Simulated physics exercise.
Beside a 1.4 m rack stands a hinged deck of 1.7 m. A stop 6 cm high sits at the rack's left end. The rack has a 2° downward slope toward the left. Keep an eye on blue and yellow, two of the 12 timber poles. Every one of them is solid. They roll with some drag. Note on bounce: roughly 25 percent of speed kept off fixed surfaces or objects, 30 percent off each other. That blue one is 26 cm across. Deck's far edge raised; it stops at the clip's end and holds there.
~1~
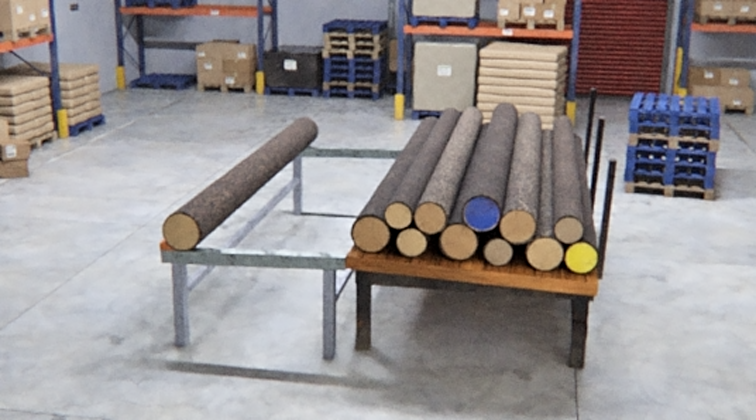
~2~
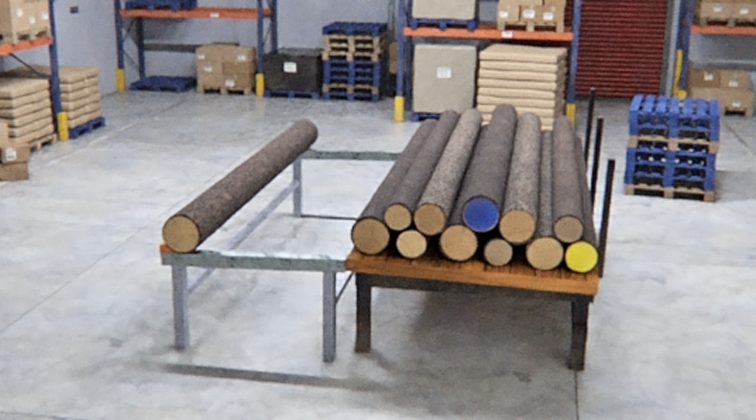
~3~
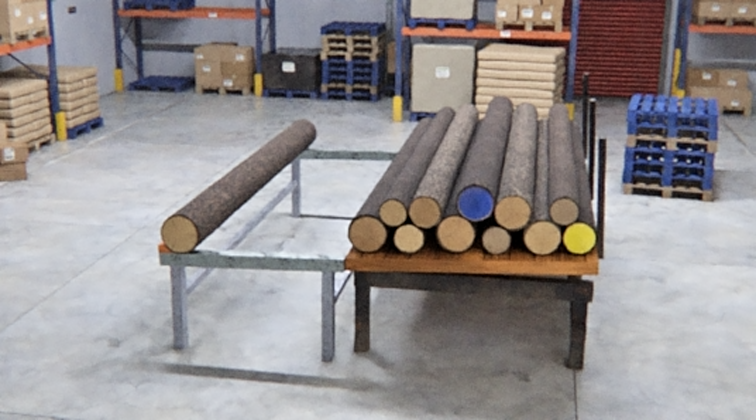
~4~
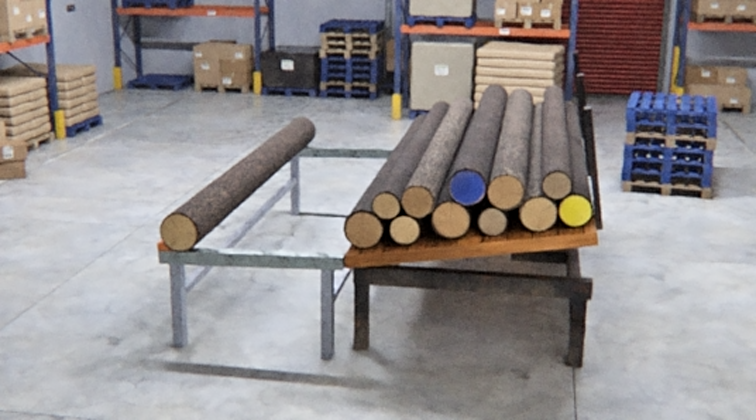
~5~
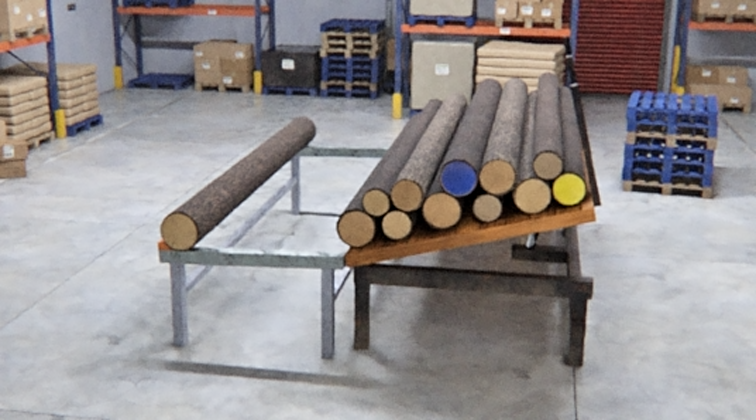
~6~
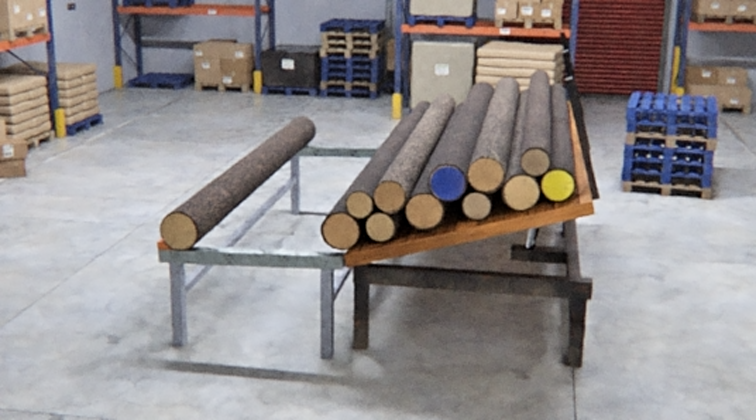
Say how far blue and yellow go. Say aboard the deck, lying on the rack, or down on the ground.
For blue: Lying on the rack. For yellow: Aboard the deck.
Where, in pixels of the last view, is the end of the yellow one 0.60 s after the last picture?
I'd put it somewhere around (479, 204) in that view.
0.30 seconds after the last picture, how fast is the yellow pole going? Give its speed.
Estimated speed near 0.9 m/s.
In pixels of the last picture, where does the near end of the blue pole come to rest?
In the last picture it sits near (261, 202).
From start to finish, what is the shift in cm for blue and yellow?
For blue it's 150, and for yellow it's 150.
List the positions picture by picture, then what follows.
The first frame shows blue (482, 213), yellow (582, 259); deck tilted 2° back; stop top at (161, 244).
The second frame shows blue (481, 214), yellow (582, 258); deck tilted 2° back.
The third frame shows blue (476, 203), yellow (580, 240); deck tilted 3° to the rack.
The fourth frame shows blue (467, 187), yellow (576, 212); deck tilted 9° to the rack.
The fifth frame shows blue (459, 178), yellow (570, 190); deck tilted 15° to the rack.
The sixth frame shows blue (448, 183), yellow (558, 186); deck tilted 16° to the rack.
Then, 0.3 s past the sixth picture, blue is up on others, 55 cm from the hinge, rolling left; yellow is on the deck, 130 cm from the hinge, rolling left; 0 of 12 over the stop.
Then, 0.6 s past the sixth picture, blue is up on others, 20 cm from the hinge, rolling left; yellow is on the deck, 95 cm from the hinge, rolling left; 0 of 12 over the stop.
Then, 1.0 s past the sixth picture, blue is up on others, 115 cm from the rack's far end, rolling left; yellow is on the deck, 55 cm from the hinge, rolling left; 0 of 12 over the stop.
Finally (3.1 s after the last picture), blue is up on others, 80 cm from the rack's far end; yellow is on the deck, 10 cm from the hinge; 2 of 12 over the stop.
